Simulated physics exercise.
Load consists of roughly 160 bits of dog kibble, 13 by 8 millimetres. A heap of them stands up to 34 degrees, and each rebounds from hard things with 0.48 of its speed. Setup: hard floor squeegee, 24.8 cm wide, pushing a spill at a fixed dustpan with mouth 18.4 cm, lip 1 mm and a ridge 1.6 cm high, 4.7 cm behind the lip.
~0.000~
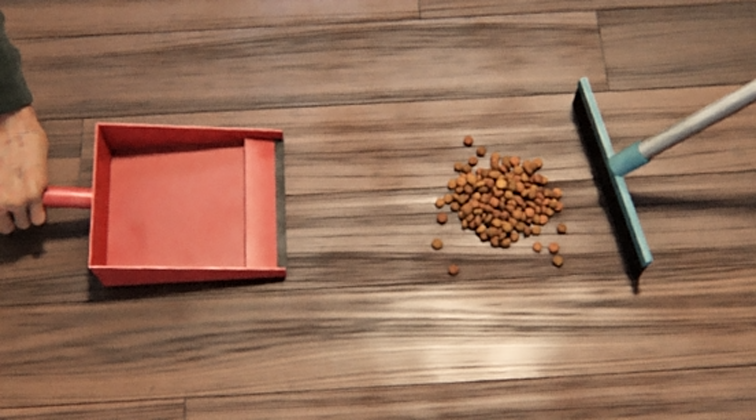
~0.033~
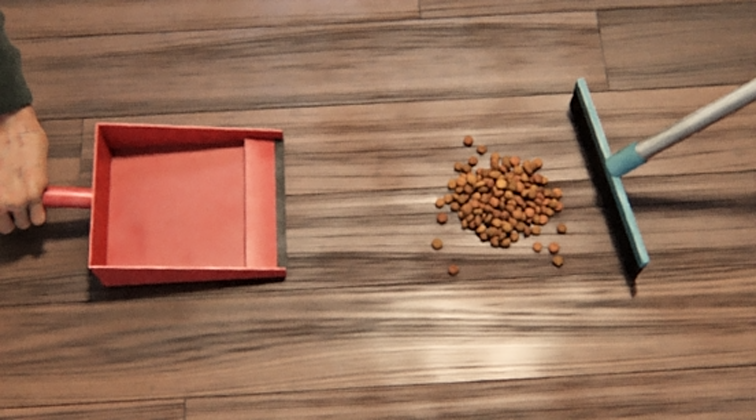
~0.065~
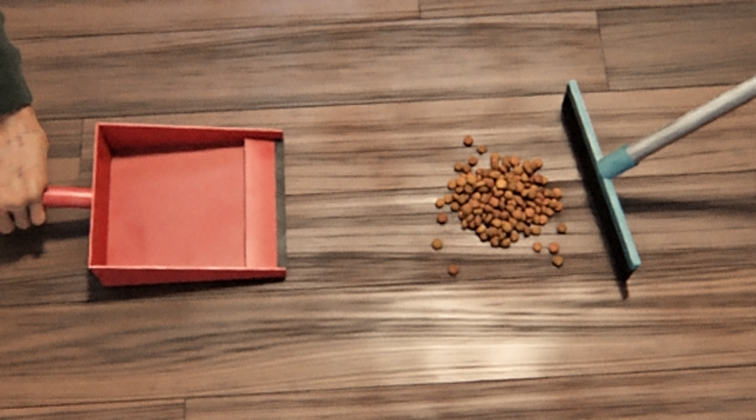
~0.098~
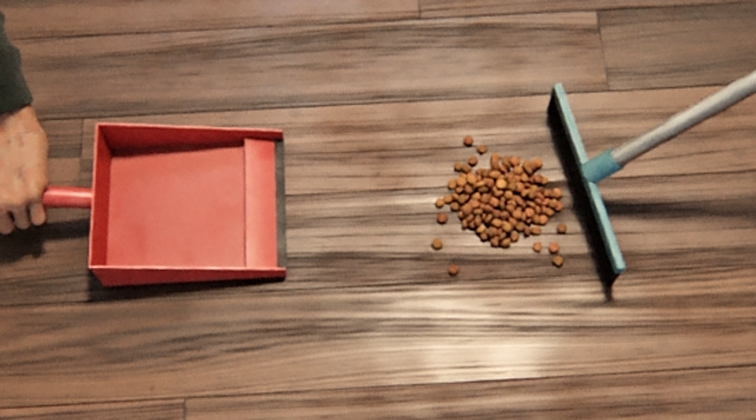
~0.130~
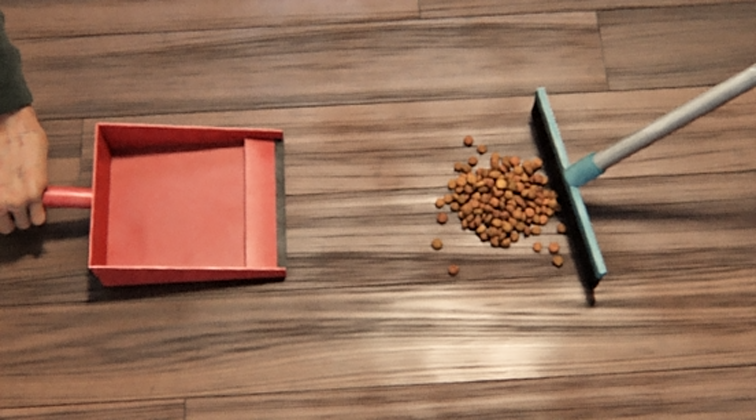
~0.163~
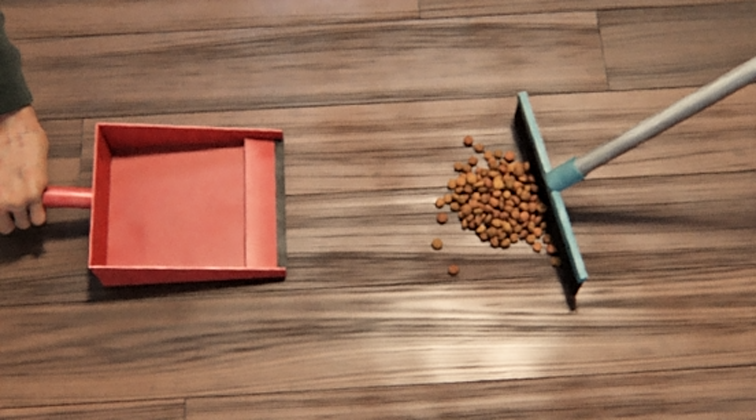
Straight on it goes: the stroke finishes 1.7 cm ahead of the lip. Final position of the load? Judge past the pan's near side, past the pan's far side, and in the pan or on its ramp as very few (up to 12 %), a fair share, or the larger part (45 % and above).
Near side: A fair share, far side: Very few, pan: A fair share.
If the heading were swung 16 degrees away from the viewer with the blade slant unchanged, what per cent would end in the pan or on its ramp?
I'd put it at close to 20 percent.
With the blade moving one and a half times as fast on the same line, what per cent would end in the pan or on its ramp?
In that case close to 35 per cent.
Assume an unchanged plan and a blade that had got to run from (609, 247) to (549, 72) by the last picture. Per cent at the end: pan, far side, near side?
Pan 0; far 20; near 0.
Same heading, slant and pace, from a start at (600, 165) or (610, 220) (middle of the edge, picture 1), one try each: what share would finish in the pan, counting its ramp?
Estimates: 20 percent and 30 percent.
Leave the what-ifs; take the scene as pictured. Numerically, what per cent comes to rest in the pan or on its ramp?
25 percent.
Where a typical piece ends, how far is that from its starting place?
Median: Approx. 28 cm.
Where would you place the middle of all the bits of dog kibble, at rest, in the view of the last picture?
About (290, 252).
Then, at 0.37 s, middle of the blade 18 cm from the lip; 0 % over the lip, far side 0 %, near side 15 %.
Then, at 0.51 s, middle of the blade 8 cm from the lip; 0 % over the lip, far side 0 %, near side 25 %.
After 0.78 s, middle of the blade 4 cm from the lip; 25 % over the lip, far side 0 %, near side 35 %.
At rest (1.2 s), near side 35 %, far side 0 %, pan 25 %, in front of the lip or behind the blade 40 %.
